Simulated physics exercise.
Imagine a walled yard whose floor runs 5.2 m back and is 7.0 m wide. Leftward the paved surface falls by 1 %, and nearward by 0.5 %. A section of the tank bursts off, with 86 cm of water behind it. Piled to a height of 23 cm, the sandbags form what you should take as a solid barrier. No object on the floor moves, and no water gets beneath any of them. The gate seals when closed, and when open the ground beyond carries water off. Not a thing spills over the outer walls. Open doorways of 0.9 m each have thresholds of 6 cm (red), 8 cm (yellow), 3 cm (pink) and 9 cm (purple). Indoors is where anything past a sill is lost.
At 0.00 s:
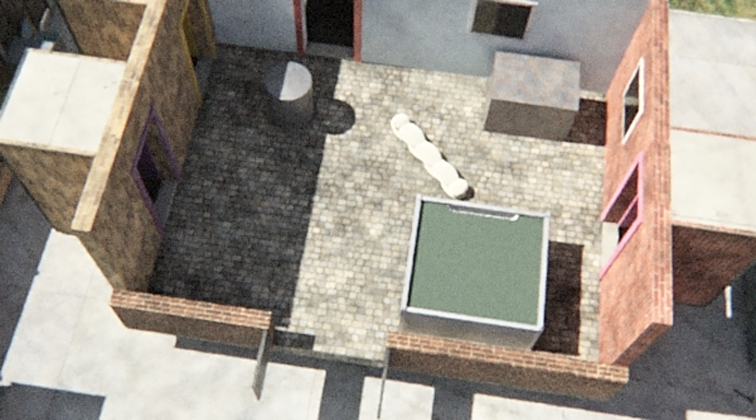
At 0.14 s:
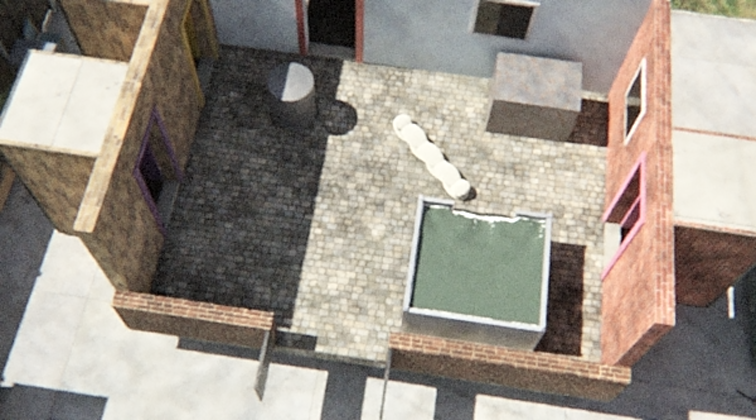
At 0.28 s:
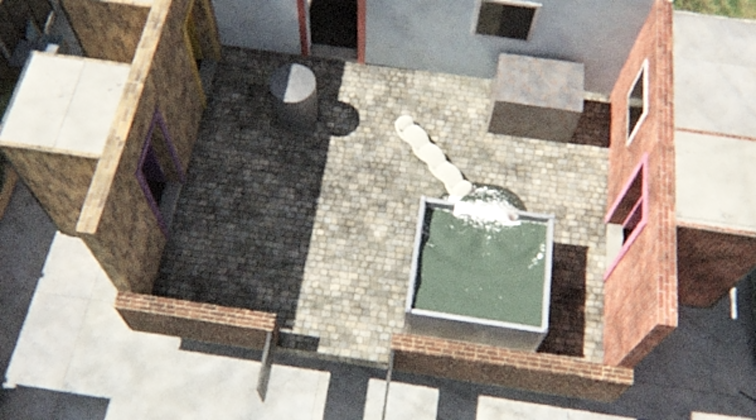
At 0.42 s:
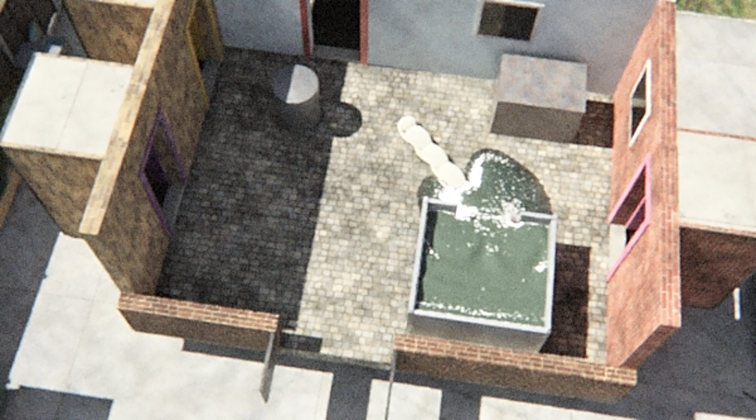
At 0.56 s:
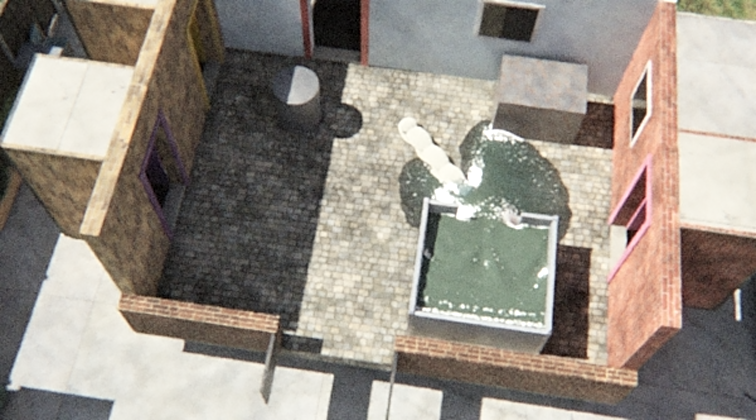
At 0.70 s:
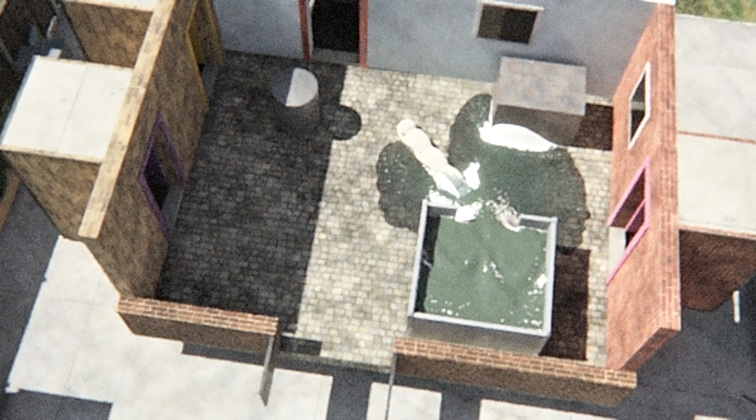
The video shows a walled, paved yard from above, where green water bursts from the far side of a square tank and spreads over the paving, around a row of white sandbags and up to a grey block.
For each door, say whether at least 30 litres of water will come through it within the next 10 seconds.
Door by door: The red door lets through less than 30 litres; the yellow door lets through 30 litres or more; the pink door lets through 30 litres or more; the purple door lets through less than 30 litres.
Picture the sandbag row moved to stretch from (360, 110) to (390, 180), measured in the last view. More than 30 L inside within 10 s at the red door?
Then, at red, the limit is surpassed.
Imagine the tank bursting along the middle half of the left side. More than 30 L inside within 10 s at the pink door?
Well, at pink it would be too little.
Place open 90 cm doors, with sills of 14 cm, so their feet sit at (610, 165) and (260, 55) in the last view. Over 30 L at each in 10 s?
The first door gets there and the second falls short.
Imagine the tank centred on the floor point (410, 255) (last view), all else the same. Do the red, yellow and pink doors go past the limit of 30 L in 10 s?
Red gets more than that, yellow gets more than that, pink gets no more than that.
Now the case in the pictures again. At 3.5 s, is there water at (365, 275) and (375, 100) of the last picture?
Untouched, soaked.
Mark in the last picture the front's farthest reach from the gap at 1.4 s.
Near (315, 99).
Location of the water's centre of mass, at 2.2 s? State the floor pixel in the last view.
(477, 216).
After 1.4 s water covers 35 % of the floor and is deepest (51 cm) near (470, 202); red door not reached, yellow door not reached, pink door 4 cm at the sill, 0 L in, purple door not reached.
After 2.2 s water covers 50 % of the floor and is deepest (38 cm) near (603, 163); red door 7 cm at the sill, 0 L in, yellow door not reached, pink door 8 cm at the sill, 2 L in, purple door not reached.
After 3.5 s water covers 65 % of the floor and is deepest (29 cm) near (470, 202); red door 8 cm at the sill, 3 L in, yellow door 20 cm at the sill, 20 L in, pink door 6 cm at the sill, 10 L in, purple door 4 cm at the sill, 0 L in.
After 6.0 s water covers 85 % of the floor and is deepest (20 cm) near (548, 374); red door 6 cm at the sill, 10 L in, yellow door 15 cm at the sill, 148 L in, pink door 6 cm at the sill, 25 L in, purple door 7 cm at the sill, 0 L in.
After 10.0 s water covers 95 % of the floor and is deepest (14 cm) near (150, 316); red door 5 cm at the sill, 11 L in, yellow door 11 cm at the sill, 215 L in, pink door 10 cm at the sill, 102 L in, purple door 11 cm at the sill, 4 L in.
